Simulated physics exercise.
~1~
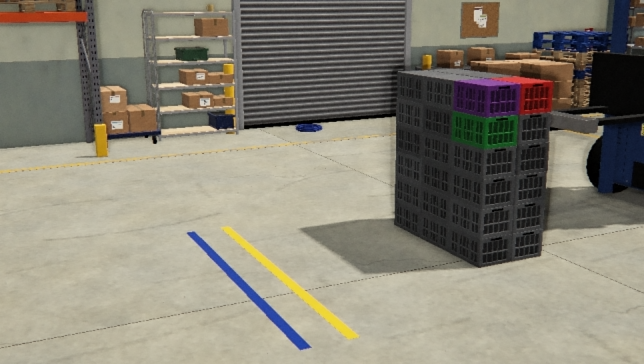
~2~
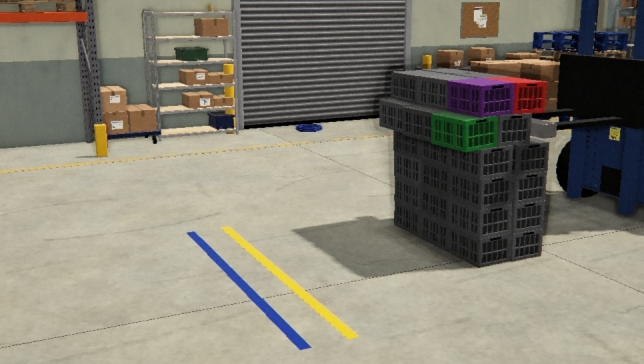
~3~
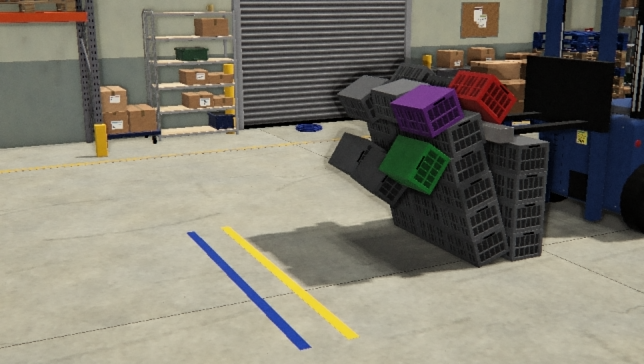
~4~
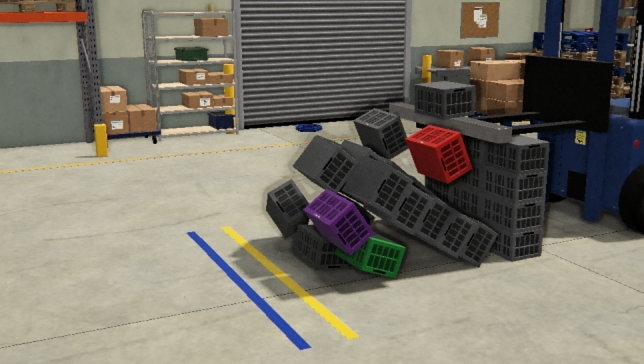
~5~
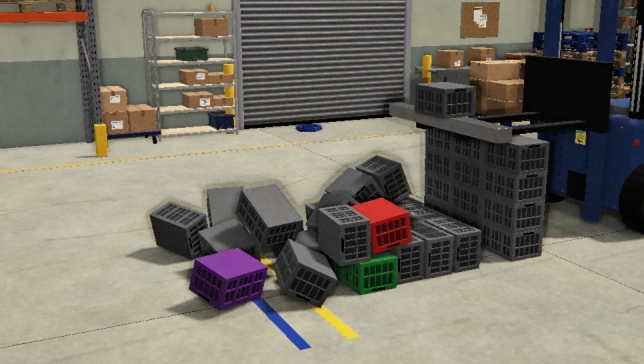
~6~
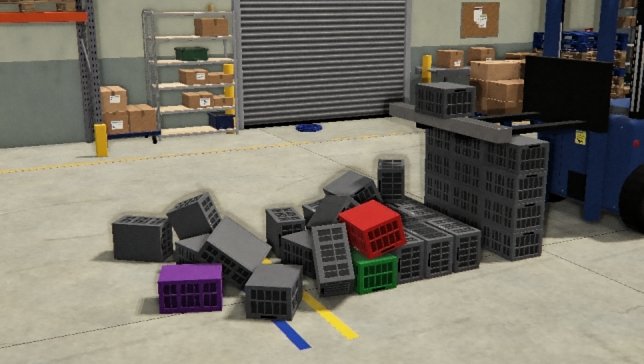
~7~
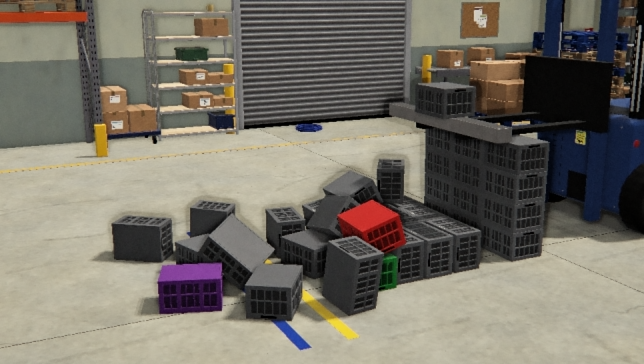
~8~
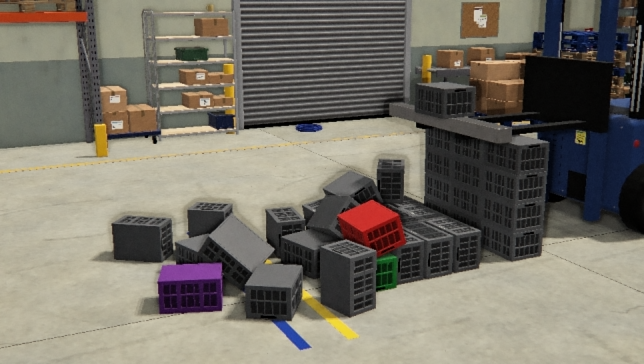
At the start, a tall stack of dark crates, with a purple, a red and a green one near the top, stands on a warehouse floor behind yellow and blue stripes. A lift truck pushes a beam into the upper rows from the right, sliding them left over the lower ones. The near side leans and topples, and the coloured crates tip over as they drop. Crates tumble across the floor, the purple one rolling farthest of the three. The truck stops, and the pile settles with purple beyond the stripes, while red and green stay behind the yellow one beside the part still standing.
